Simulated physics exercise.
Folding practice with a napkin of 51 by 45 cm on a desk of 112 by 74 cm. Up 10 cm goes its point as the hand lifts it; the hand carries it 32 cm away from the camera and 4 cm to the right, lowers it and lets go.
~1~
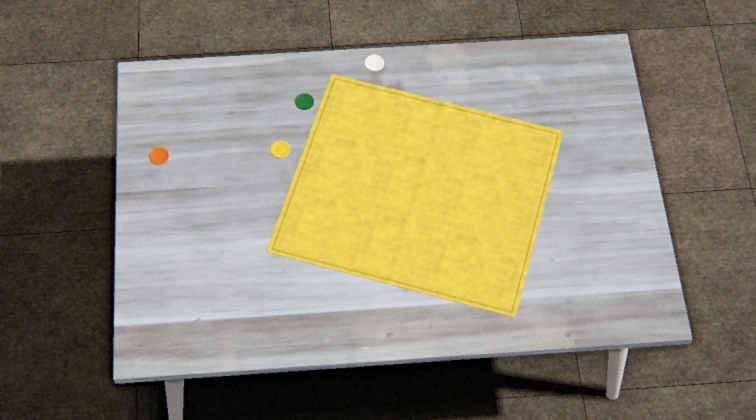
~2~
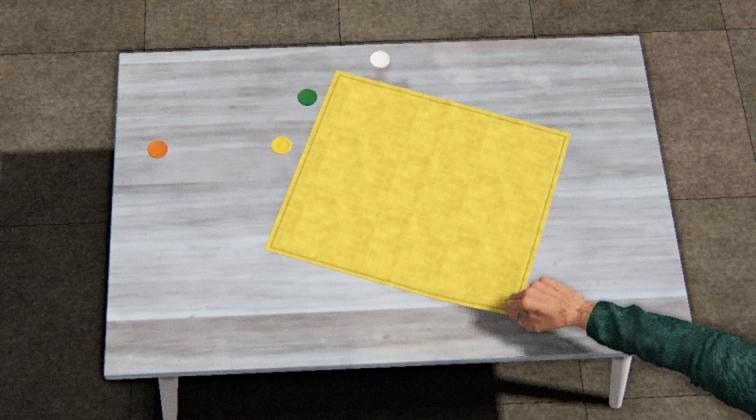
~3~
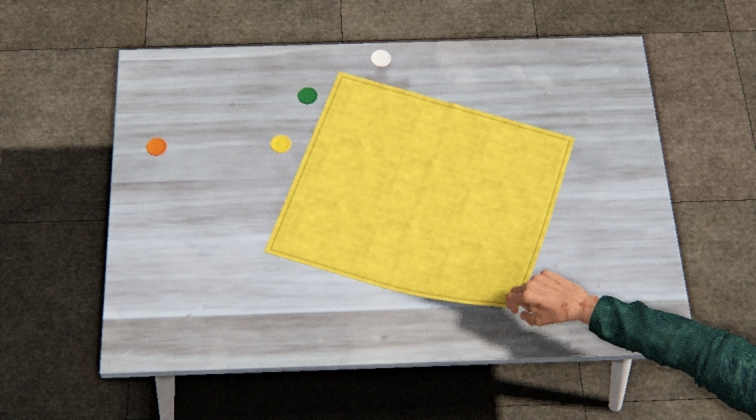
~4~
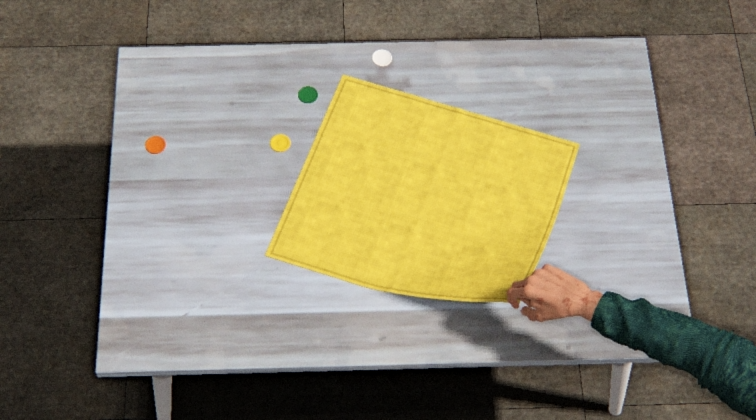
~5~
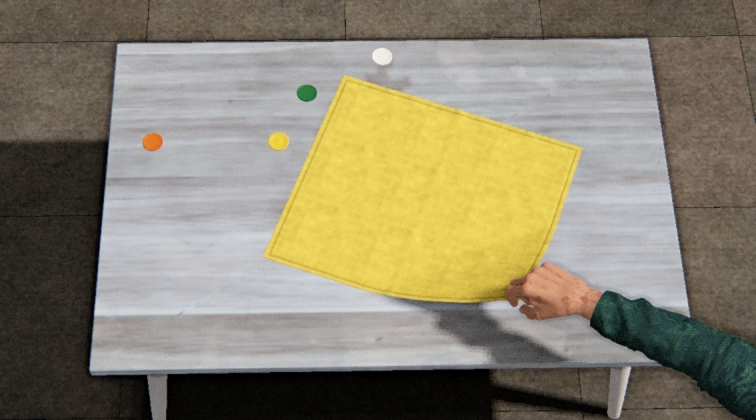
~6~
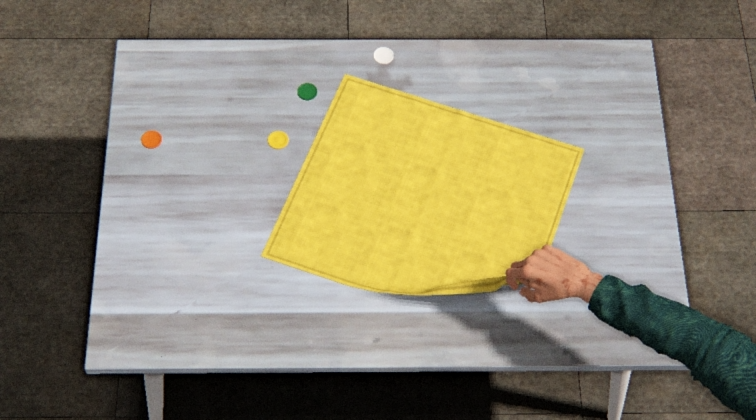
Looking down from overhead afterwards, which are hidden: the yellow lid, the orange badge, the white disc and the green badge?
Yellow lid: In view, orange badge: In view, white disc: In view, green badge: In view.
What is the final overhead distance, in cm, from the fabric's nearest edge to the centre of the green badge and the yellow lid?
6 cm and 7 cm, roughly.
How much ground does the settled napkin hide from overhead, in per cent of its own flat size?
Roughly 65 per cent.
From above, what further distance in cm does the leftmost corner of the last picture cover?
Horizontal travel: Approx. 14 cm.
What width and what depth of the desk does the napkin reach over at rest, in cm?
Footprint at rest: Width approx. 60 cm, depth approx. 38 cm.
Next, 80 % of it is down, spanning 63 by 45 cm, above no small thing.
Then, 65 % of it is down, spanning 61 by 39 cm, above no small thing.
After that, 65 % of it is down, spanning 60 by 39 cm, above no small thing.
Later, 65 % of it is down, spanning 60 by 39 cm, above no small thing.
At the end, 65 % of it is down, spanning 60 by 39 cm, above no small thing.
